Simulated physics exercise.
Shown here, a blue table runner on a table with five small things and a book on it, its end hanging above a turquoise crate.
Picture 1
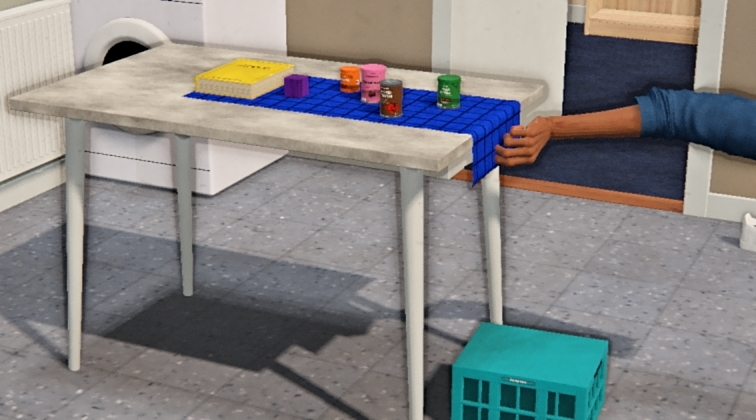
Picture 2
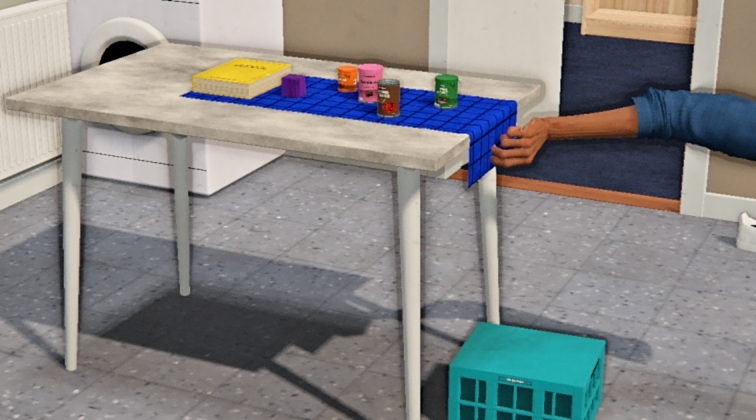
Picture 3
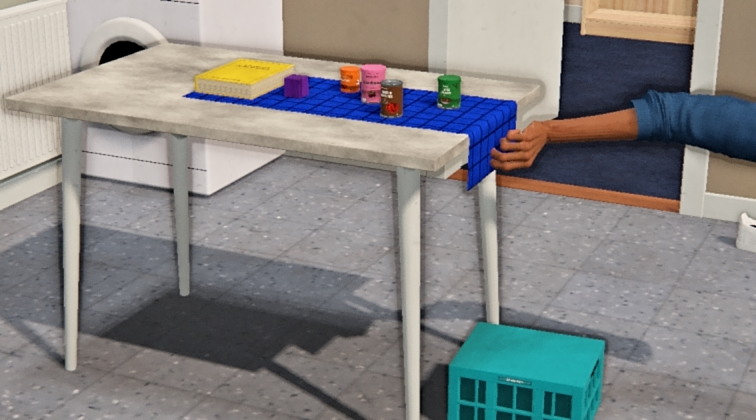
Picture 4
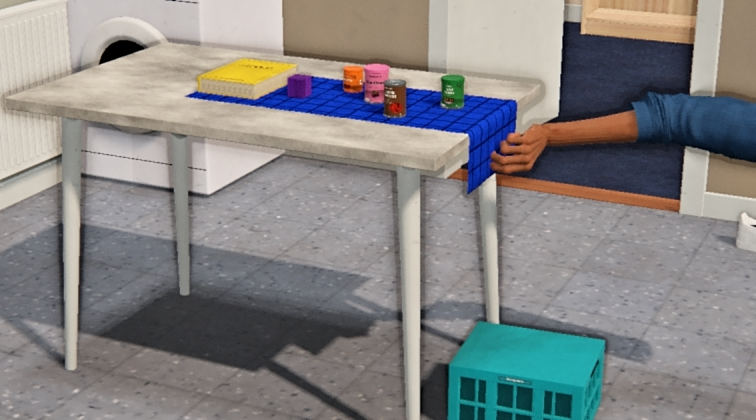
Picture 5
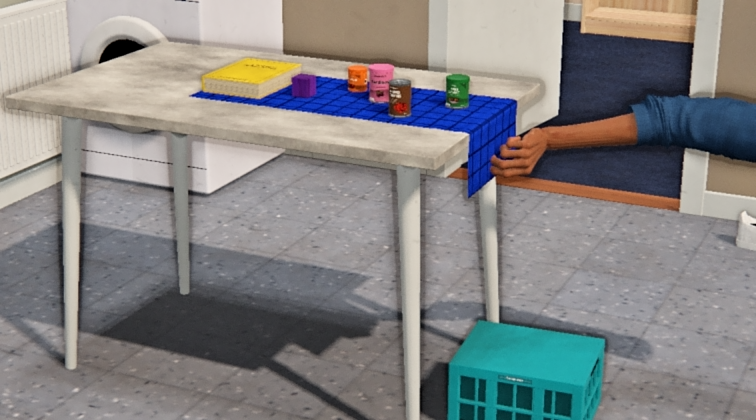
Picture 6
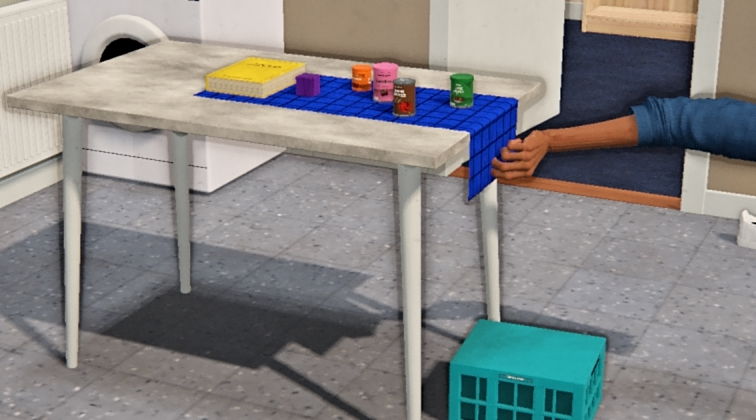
In a room with a grey tiled floor, a pale table is seen from slightly above, with a white machine behind it and a turquoise crate on the floor near its right end. A yellow book, a purple cube and orange, pink, brown and green containers sit along a blue checked runner. A hand at right draws the overhanging cloth slightly downward, and the items shift a little rightward with it.
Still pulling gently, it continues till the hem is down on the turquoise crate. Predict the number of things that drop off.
I expect four of them not to stay on top.
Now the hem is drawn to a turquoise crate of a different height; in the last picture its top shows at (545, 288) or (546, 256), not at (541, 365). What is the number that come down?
It comes to 2 for the first height and 1 for the second.
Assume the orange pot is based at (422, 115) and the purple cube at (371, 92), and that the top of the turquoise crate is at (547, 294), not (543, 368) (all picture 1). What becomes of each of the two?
Orange pot: Lost; purple cube: Safe.
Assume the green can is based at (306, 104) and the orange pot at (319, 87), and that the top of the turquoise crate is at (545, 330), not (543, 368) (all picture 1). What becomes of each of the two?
The green can stays aboard; the orange pot stays aboard.
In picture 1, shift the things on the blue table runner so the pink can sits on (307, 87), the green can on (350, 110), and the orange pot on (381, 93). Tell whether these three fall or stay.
For the pink can it's staying, for the green can it's falling, for the orange pot it's falling.
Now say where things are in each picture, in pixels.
The first frame shows hem (471, 187); green can (449, 77); brown can (391, 82); pink can (373, 67); orange pot (350, 68); purple cube (296, 76); top of the crate (543, 368).
The second frame shows hem (468, 188); green can (447, 77).
The third frame shows hem (467, 191); brown can (392, 82).
The fourth frame shows hem (467, 194); pink can (377, 67); top of the crate (540, 367).
The fifth frame shows hem (468, 198); orange pot (358, 68).
The sixth frame shows hem (468, 201); green can (462, 76); brown can (405, 81); pink can (386, 66); orange pot (362, 67); purple cube (308, 75).
Early on, hem near (494, 263); green can and brown can gone.
Midway, hem near (494, 329); green can, brown can, pink can and orange pot gone.
Finally, hem on the crate; green can, brown can, pink can and orange pot gone. Over the edge go four.
